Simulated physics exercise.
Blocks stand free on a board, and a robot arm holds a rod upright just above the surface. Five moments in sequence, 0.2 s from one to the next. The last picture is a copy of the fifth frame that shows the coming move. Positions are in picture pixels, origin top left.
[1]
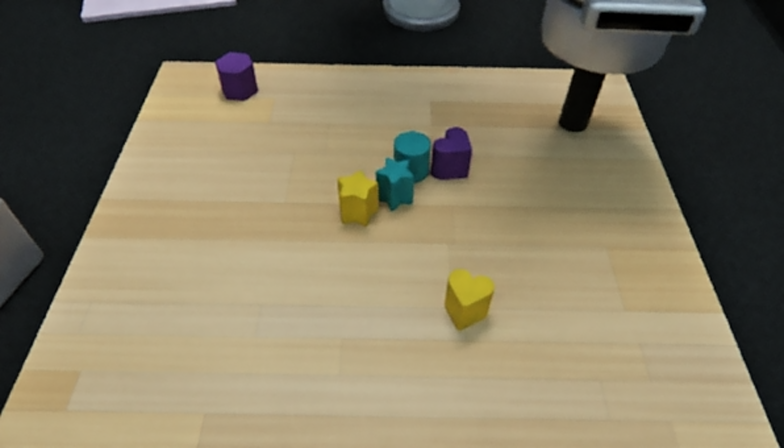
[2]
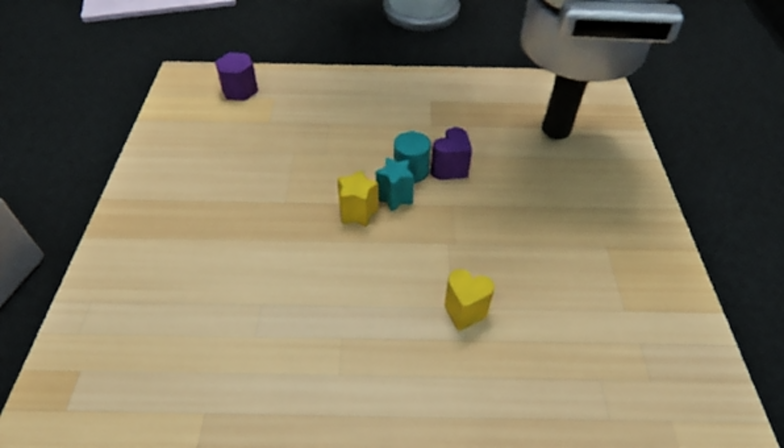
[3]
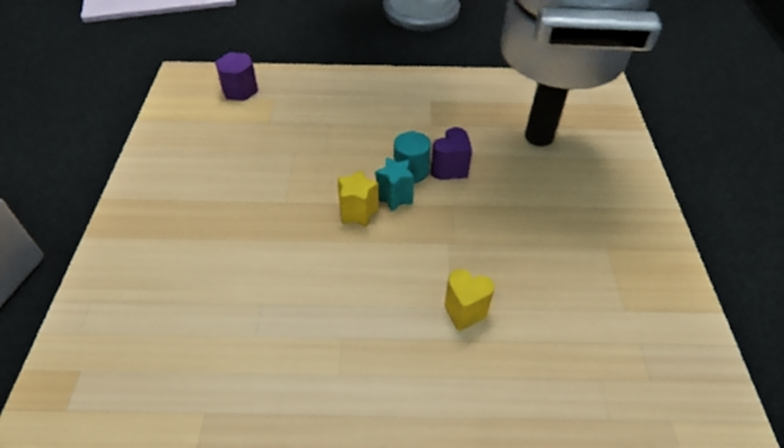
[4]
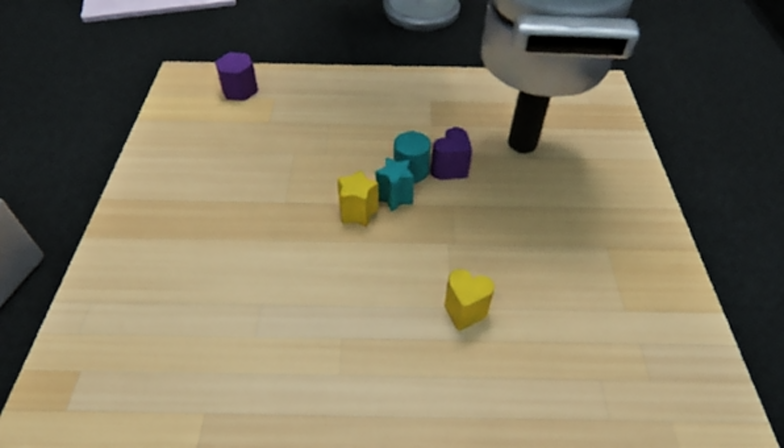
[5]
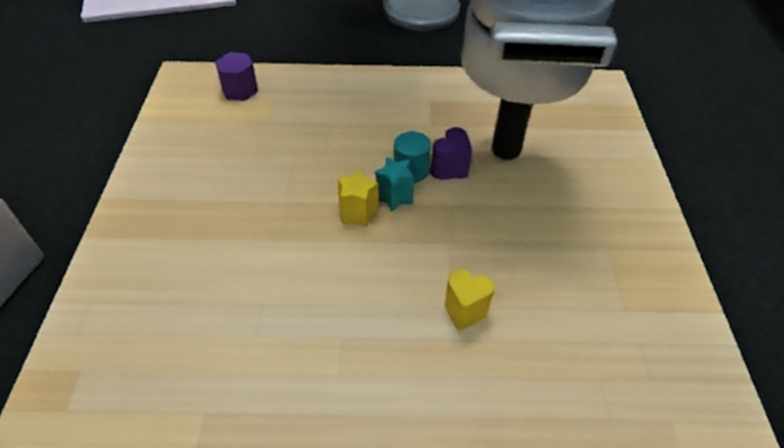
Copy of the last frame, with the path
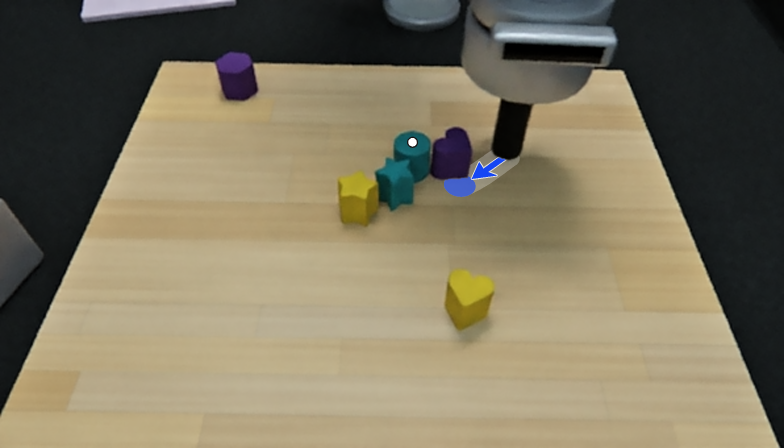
A robot arm moves a black rod left and slightly down past still, colourful blocks.
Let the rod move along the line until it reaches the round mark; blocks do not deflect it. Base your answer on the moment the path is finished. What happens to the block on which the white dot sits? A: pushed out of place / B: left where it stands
Letter A.
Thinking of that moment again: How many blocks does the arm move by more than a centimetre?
It moves two blocks.
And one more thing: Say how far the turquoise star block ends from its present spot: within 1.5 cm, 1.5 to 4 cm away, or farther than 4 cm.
It will fall in the lowest band, under 1.5 cm.
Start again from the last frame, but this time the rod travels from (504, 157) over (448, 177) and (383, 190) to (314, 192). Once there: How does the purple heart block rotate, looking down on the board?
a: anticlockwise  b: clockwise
(b)
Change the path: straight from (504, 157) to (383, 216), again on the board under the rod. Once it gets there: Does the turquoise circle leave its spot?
Yes, I think so.
Drawn move, from (504, 157) by way of (484, 172) to (460, 185); the dot is on the turquoise circle.
On the path given first. Halfway along, rod at (484, 165); nothing pushed yet.
At the end, rod at (461, 178); turquoise star block still; turquoise circle at (396, 138); purple heart block at (437, 143), turned 55° clockwise.
